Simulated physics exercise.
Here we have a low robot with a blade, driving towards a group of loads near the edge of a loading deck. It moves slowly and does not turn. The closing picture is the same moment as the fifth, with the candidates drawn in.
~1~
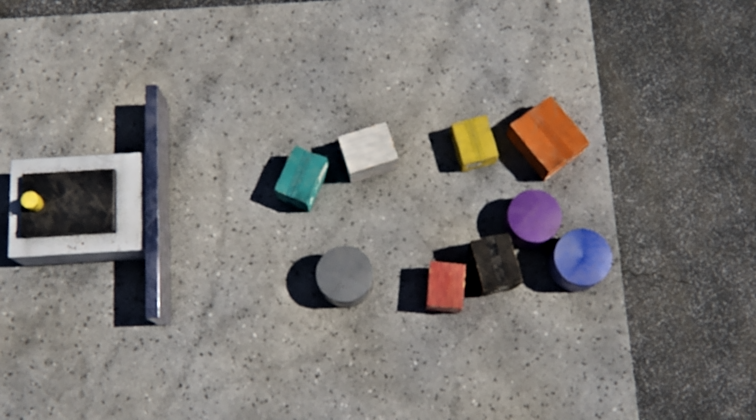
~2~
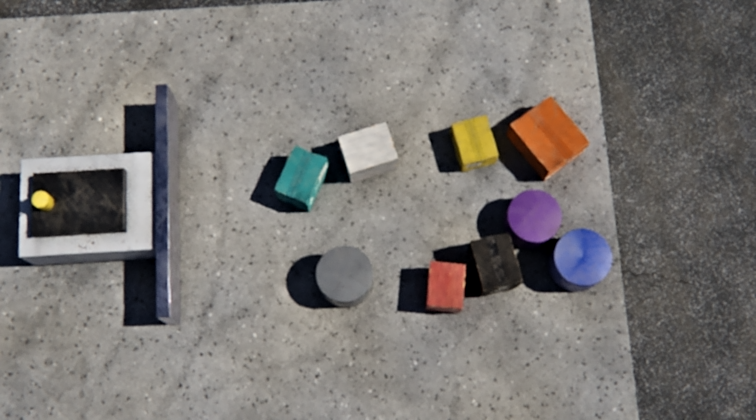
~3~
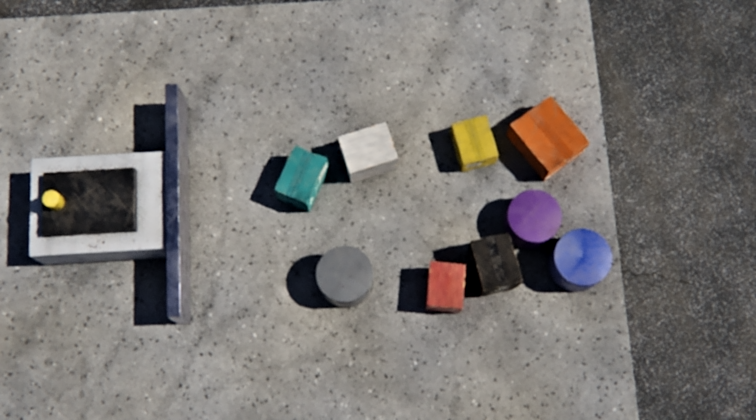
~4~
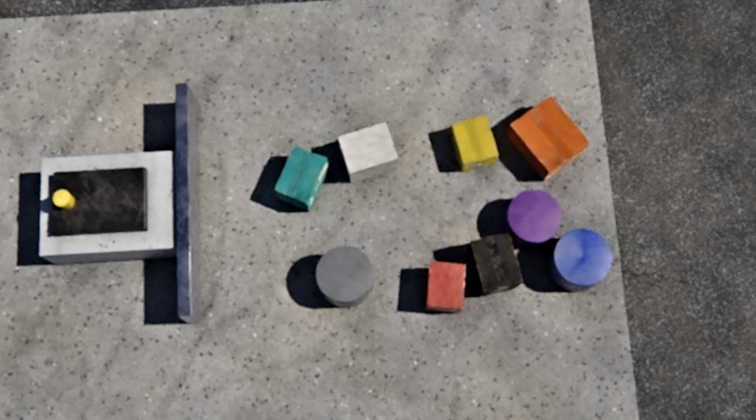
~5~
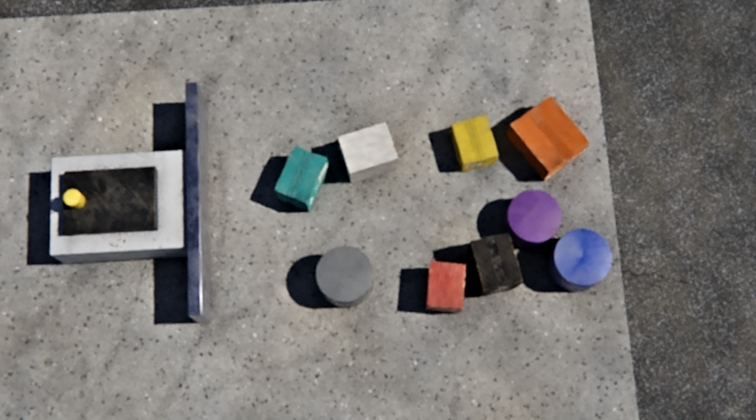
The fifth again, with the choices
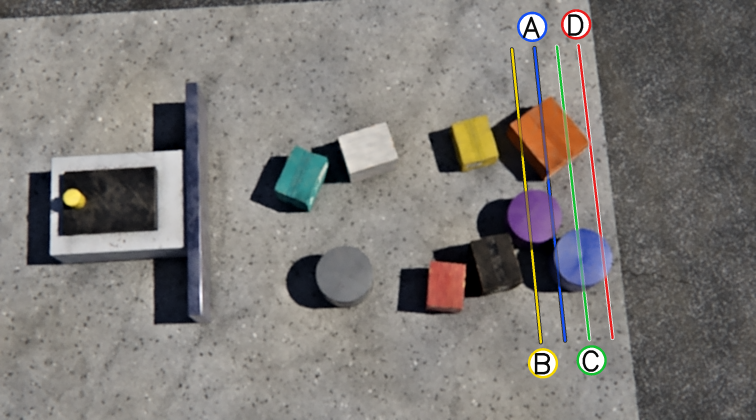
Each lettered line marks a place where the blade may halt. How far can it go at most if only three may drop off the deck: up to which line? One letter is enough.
The farthest such stop is B.
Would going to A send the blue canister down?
Yes.
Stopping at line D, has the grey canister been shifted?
By then, yes.
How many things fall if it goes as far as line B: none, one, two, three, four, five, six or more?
In all, three.
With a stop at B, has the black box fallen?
By then, no.
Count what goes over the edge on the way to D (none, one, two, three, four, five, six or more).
In all, six or more.
On the marked copy, A at (549, 189); B at (526, 190); C at (573, 188); D at (595, 186).
Following B. Soon after the start, robot (240, 193); grey canister (356, 277); white crate (383, 153).
Later, robot (360, 186); orange box (586, 136); blue canister (588, 261).
In the end, robot (453, 181); blue canister over the edge; orange box over the edge; three fallen.
As for the rest, A drops four; C drops five; D drops eight.
